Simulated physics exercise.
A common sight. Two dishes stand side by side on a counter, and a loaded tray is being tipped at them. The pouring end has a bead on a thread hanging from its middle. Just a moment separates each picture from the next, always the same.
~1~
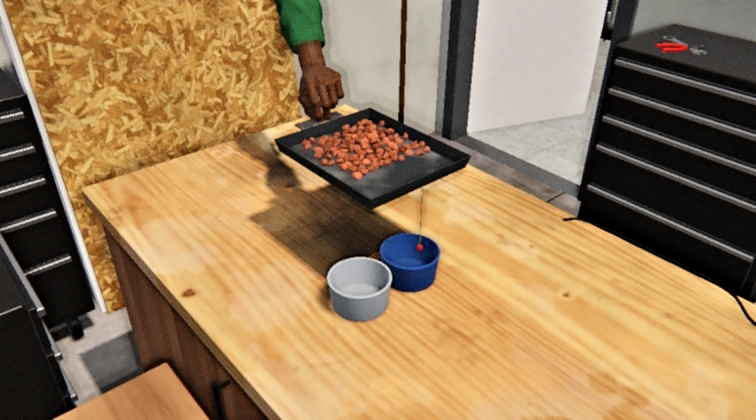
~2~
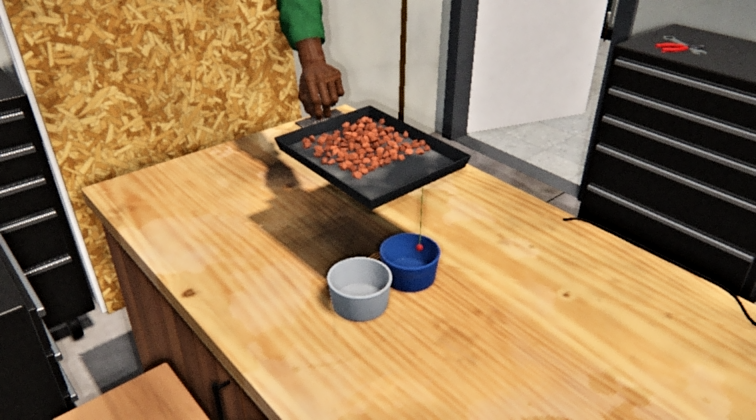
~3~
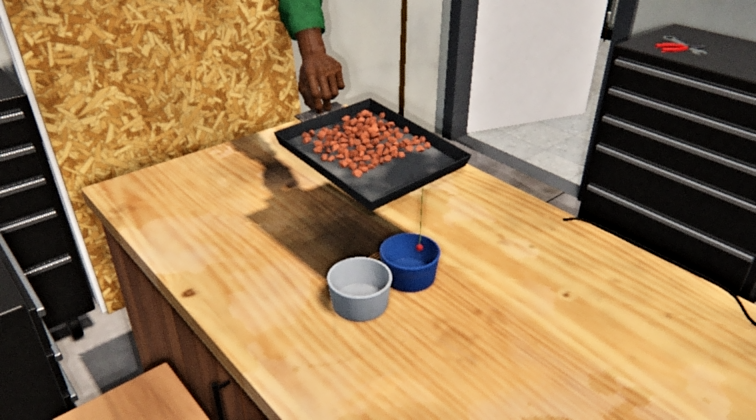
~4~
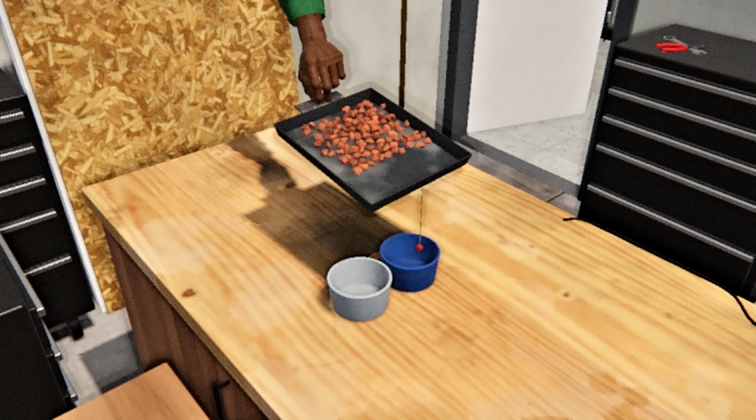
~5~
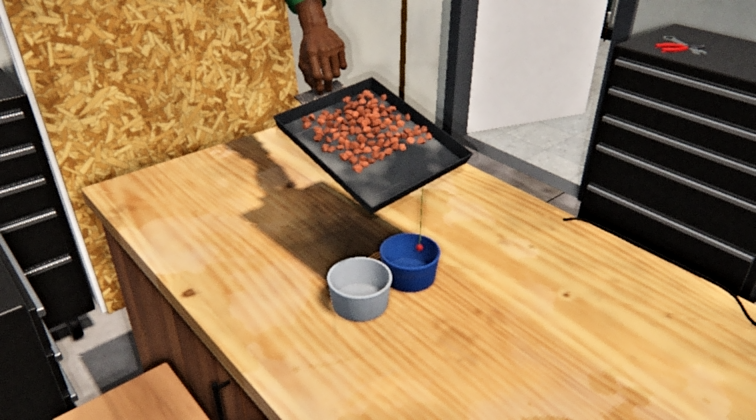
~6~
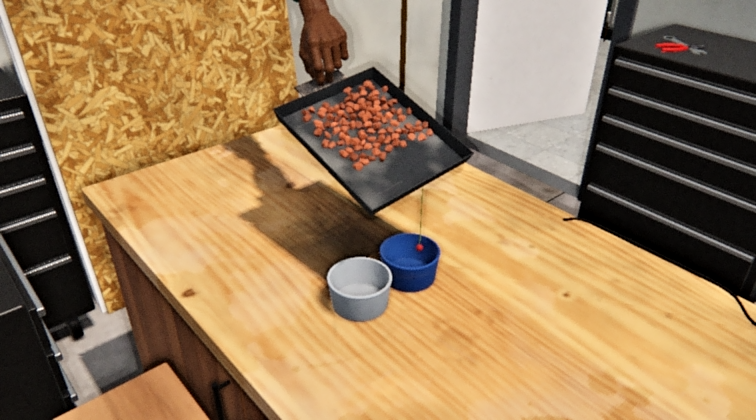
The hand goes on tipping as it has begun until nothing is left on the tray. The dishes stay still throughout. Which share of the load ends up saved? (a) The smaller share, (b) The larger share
Option a: The smaller share.
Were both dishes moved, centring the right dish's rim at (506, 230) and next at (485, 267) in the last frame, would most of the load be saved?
First place: Short of half; second place: Short of half.
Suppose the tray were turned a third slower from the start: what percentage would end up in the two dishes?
Share: Around 20%.
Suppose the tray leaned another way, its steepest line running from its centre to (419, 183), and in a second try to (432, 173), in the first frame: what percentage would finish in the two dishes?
In turn 0 and 0 in a hundred.
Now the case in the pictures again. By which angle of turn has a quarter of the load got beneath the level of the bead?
Reading: Some 80°.
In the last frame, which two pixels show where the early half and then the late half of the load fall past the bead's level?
The opening part goes through (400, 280); what follows goes through (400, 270).
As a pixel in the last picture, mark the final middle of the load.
Roughly at (404, 325), give or take.
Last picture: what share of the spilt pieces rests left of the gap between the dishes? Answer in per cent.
Roughly 20 percent.
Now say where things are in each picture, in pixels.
The first frame shows corners of the pouring end (371, 197) and (466, 155), level; middle of the load (363, 143), bits of crushed brick; left dish (380, 303); right dish (430, 274); bead on its thread (419, 248).
The second frame shows corners of the pouring end (372, 197) and (466, 155), level; middle of the load (363, 142).
The third frame shows corners of the pouring end (372, 199) and (467, 154), tipped barely, lowest at the left corner; middle of the load (363, 137).
The fourth frame shows corners of the pouring end (372, 201) and (467, 154), tipped a little, lowest at the left corner; middle of the load (363, 131).
The fifth frame shows corners of the pouring end (372, 204) and (468, 153), tipped a little, lowest at the left corner; middle of the load (364, 124).
The sixth frame shows corners of the pouring end (373, 206) and (469, 152), tipped clearly, lowest at the left corner; middle of the load (365, 119); left dish (380, 303); right dish (430, 274).
Just after the last frame, tray tipped steeply; the larger part on the tray; about a tenth in the air.
A moment on, tray tipped past a quarter turn; roughly a third on the tray; just a few in the left dish; roughly half outside both; about a tenth in the air.
Further on, tray tipped past a quarter turn; roughly a quarter in the left dish; the larger part outside both.
When it is over, tray tipped past a quarter turn; roughly a quarter in the left dish; not one in the right dish; the larger part outside both.
